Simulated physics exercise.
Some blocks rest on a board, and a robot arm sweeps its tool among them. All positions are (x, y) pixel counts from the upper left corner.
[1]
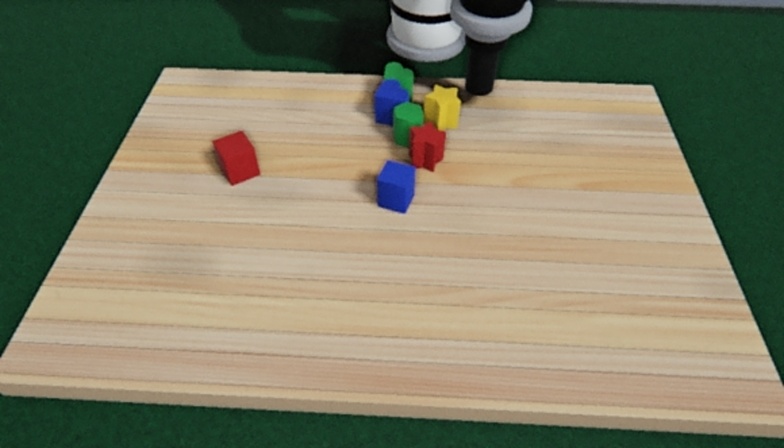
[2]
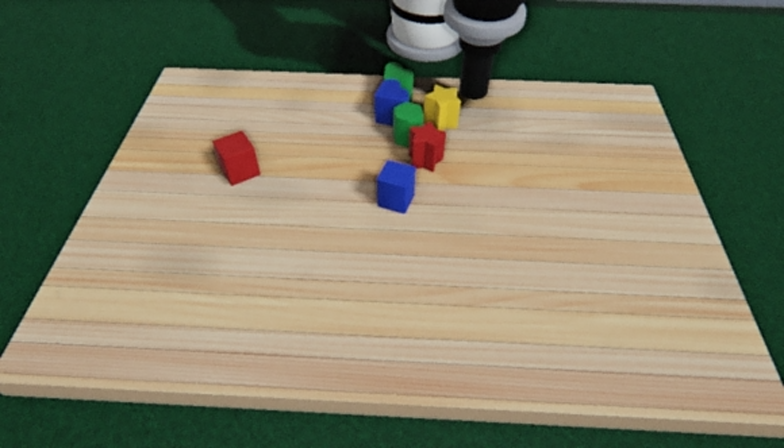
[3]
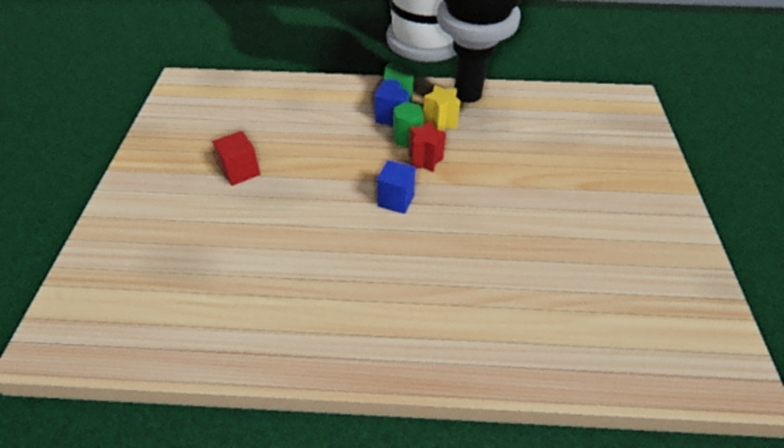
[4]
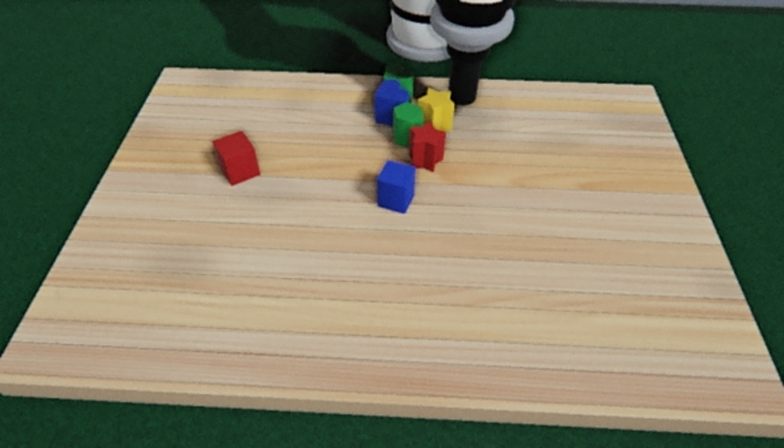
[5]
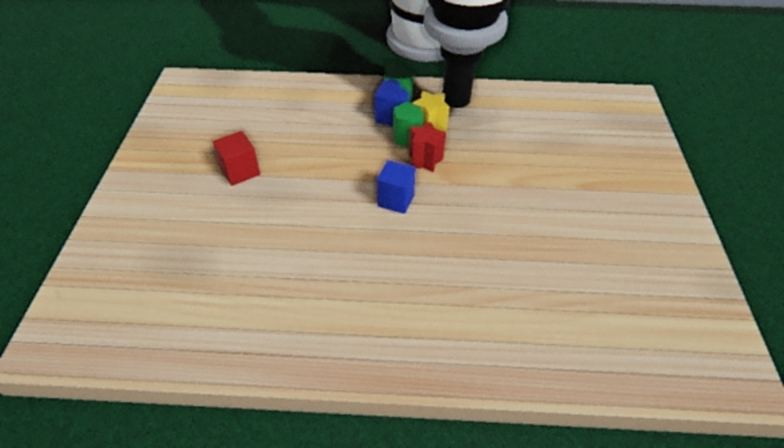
A pale striped wooden board lies on a dark green surface, seen from above at an angle by a still camera. Small blue, green, red and yellow blocks cluster near its top centre, with a red block apart at left and a robot arm's black tool beside them. The tool slides slightly left and nearer, then nudges the yellow star-shaped block a little left while the rest barely change.
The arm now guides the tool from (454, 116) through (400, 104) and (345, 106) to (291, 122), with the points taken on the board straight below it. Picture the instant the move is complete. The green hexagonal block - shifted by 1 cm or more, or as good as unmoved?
The block moves away from its spot.
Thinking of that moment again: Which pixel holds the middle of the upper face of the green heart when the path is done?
The point I'd pick in the picture is (355, 59).
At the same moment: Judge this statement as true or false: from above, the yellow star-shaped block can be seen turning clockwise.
That claim is false.
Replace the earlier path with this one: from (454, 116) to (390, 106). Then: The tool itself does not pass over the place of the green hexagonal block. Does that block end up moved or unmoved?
The green hexagonal block changes place.
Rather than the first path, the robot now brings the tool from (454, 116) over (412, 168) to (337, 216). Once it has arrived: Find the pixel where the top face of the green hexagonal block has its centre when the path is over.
Put as a pixel place, it's (365, 117).
The first path, step by step. One third of the way, tool at (400, 87); blue heart at (380, 91), turned 25° clockwise; green heart at (376, 65), turned 10° clockwise; green hexagonal block at (405, 116), turned 15° anticlockwise; yellow star-shaped block at (413, 96), turned 70° anticlockwise.
Two thirds of the way, tool at (343, 90); blue heart at (366, 94), turned 55° anticlockwise; green heart at (355, 59), turned 75° clockwise; green hexagonal block at (405, 116), turned 15° anticlockwise; yellow star-shaped block at (413, 96), turned 70° anticlockwise.
At the end, tool at (288, 105); blue heart at (366, 94), turned 55° anticlockwise; green heart at (355, 59), turned 75° clockwise; green hexagonal block at (405, 116), turned 15° anticlockwise; yellow star-shaped block at (413, 96), turned 70° anticlockwise.
